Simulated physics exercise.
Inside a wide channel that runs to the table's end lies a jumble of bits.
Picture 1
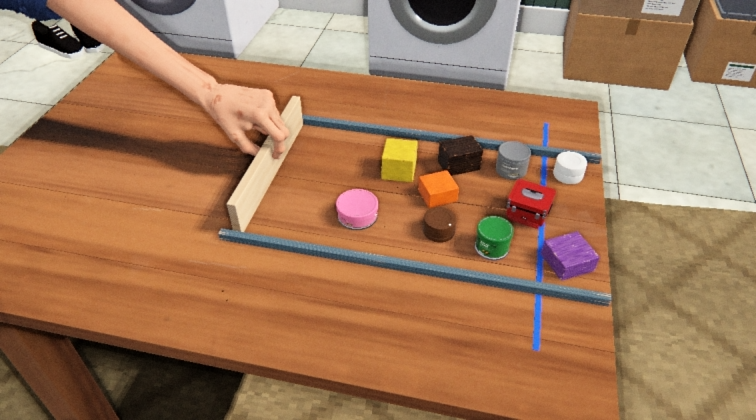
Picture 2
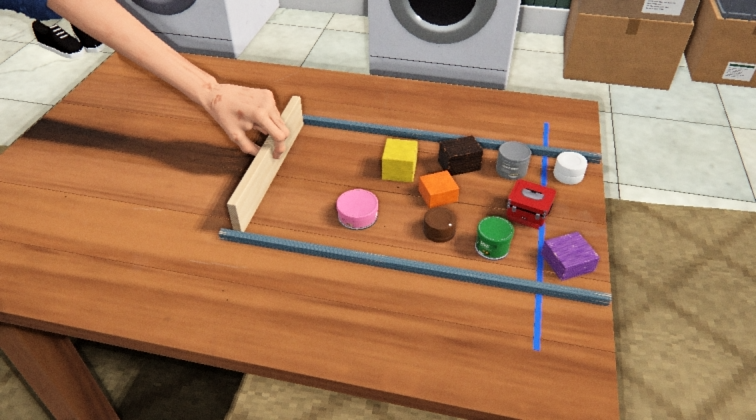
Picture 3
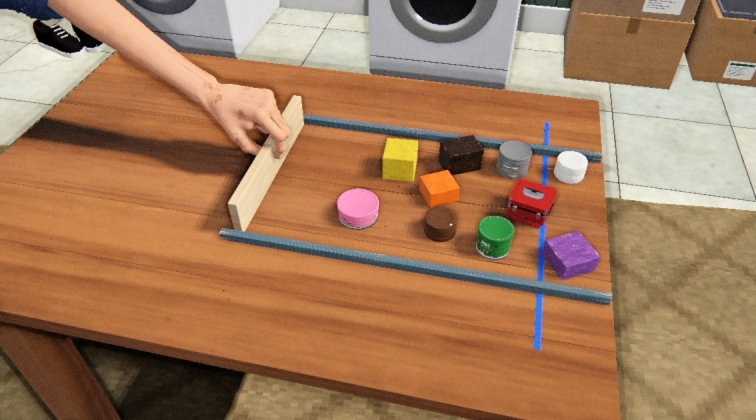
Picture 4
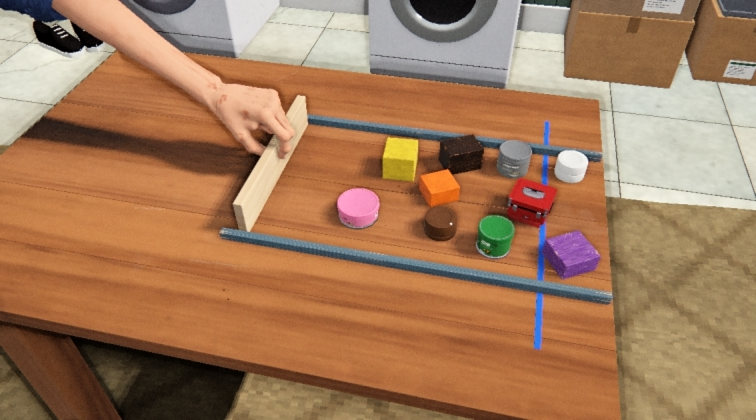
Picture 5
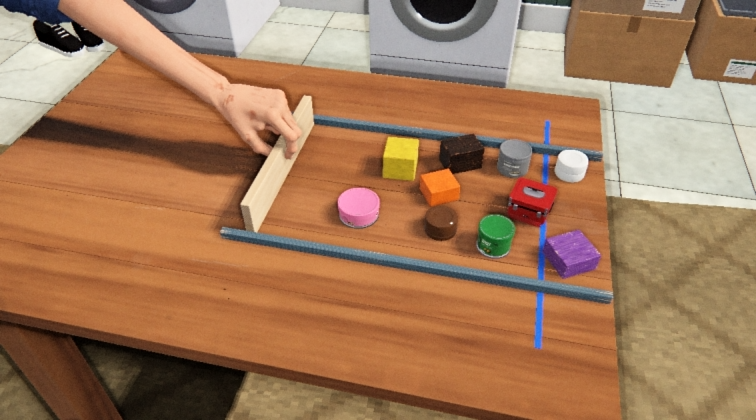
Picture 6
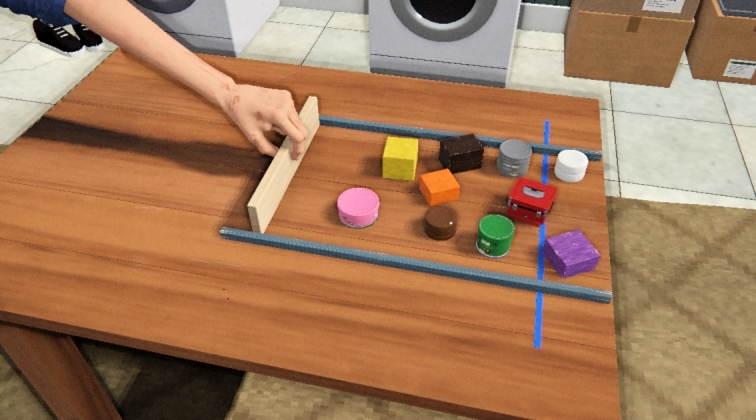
On a wooden table between two grey rails, a hand held a pale board upright and slid it slightly right toward a jumble of colourful blocks and tubs, which stayed where they were.
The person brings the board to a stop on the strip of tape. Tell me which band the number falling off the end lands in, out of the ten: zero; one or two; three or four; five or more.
A drop or two.
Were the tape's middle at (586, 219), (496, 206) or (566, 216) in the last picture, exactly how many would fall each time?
5, 0, 5.
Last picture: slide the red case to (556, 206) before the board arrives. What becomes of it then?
From that start the object is safe.
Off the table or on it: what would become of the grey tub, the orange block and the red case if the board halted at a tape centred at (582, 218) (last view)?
In order, the grey tub goes off the edge, then the orange block keeps its spot, then the red case goes off the edge.
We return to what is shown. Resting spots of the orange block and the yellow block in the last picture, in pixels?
Middles: Around (561, 209) and around (563, 184).
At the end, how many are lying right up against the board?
That makes 5.
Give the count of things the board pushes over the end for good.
Exactly 1.
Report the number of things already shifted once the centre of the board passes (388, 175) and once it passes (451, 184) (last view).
At the first spot the count is 2, and at the second it is 7.
A little later, none off yet; white lid at rest near (571, 166); purple block at rest near (570, 254); red case at rest near (531, 202).
When it is over, the number that fall off is one or two; down, white lid.
